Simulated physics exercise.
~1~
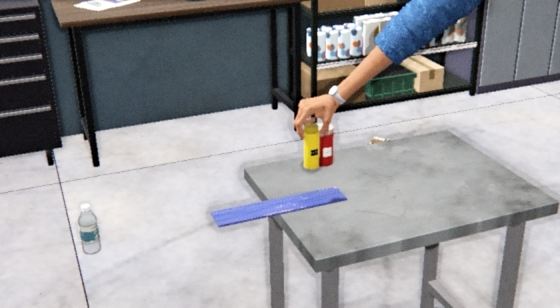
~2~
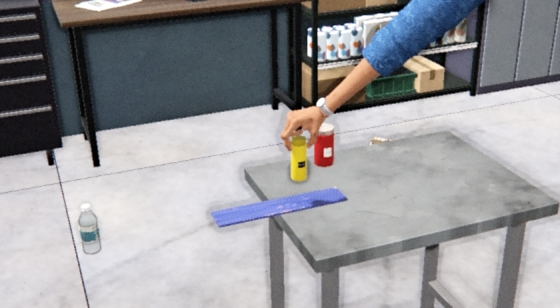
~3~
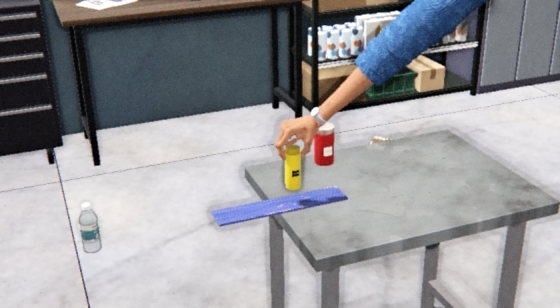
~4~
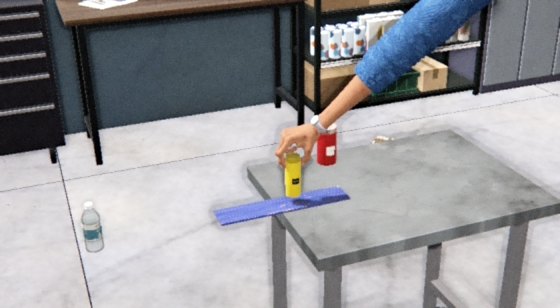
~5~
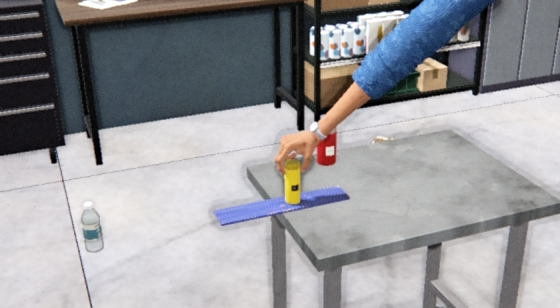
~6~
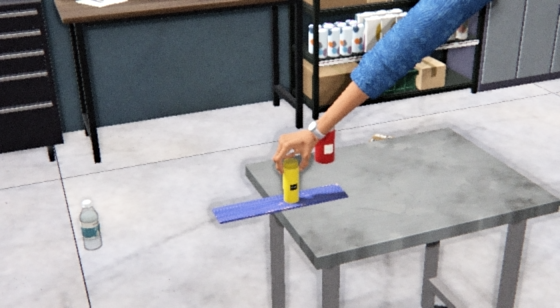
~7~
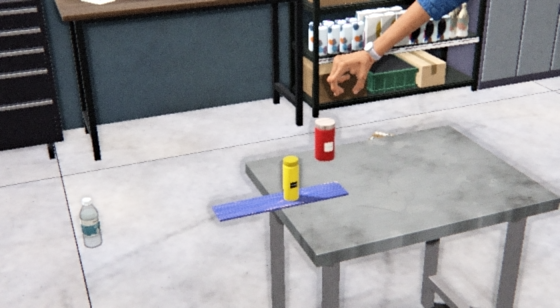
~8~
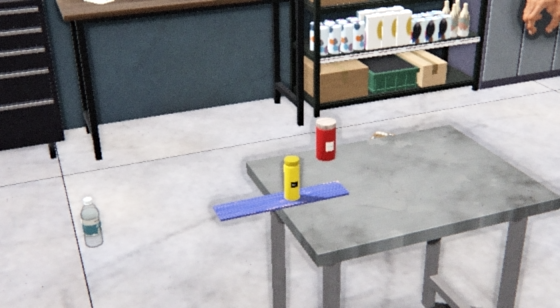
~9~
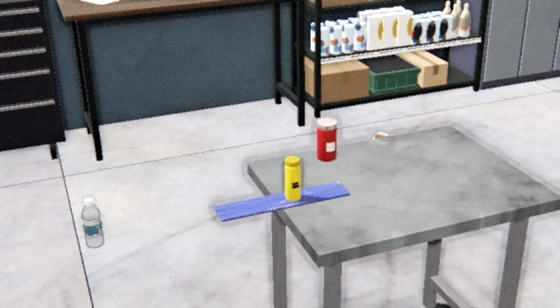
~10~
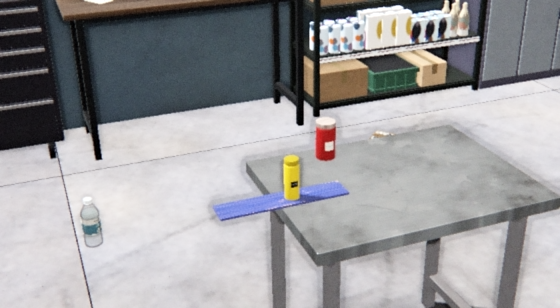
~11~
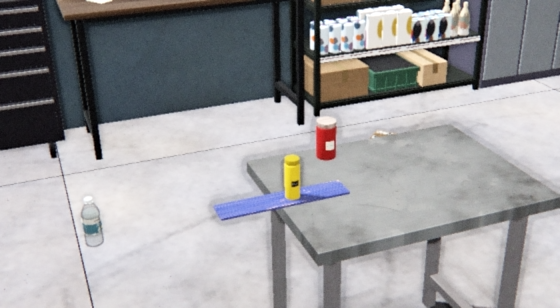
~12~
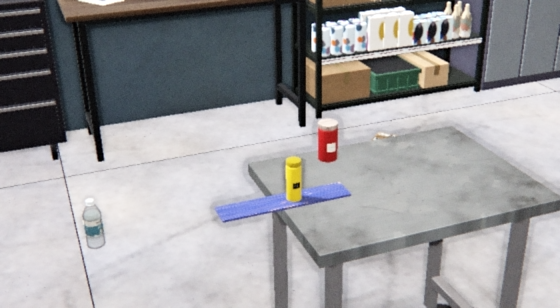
In a garage or workshop with a pale floor, a slightly swaying view looks down on a grey table at the right. A flat blue board juts past the table's left edge, a red jar stands near the back corner, and a clear bottle stands on the floor at left. A hand in a blue sleeve holds a yellow container beside the jar, carries it a short way left and towards the viewer, and sets it upright on the board. The hand lets go and withdraws to the right. The board stays level, with the yellow container still standing on it.
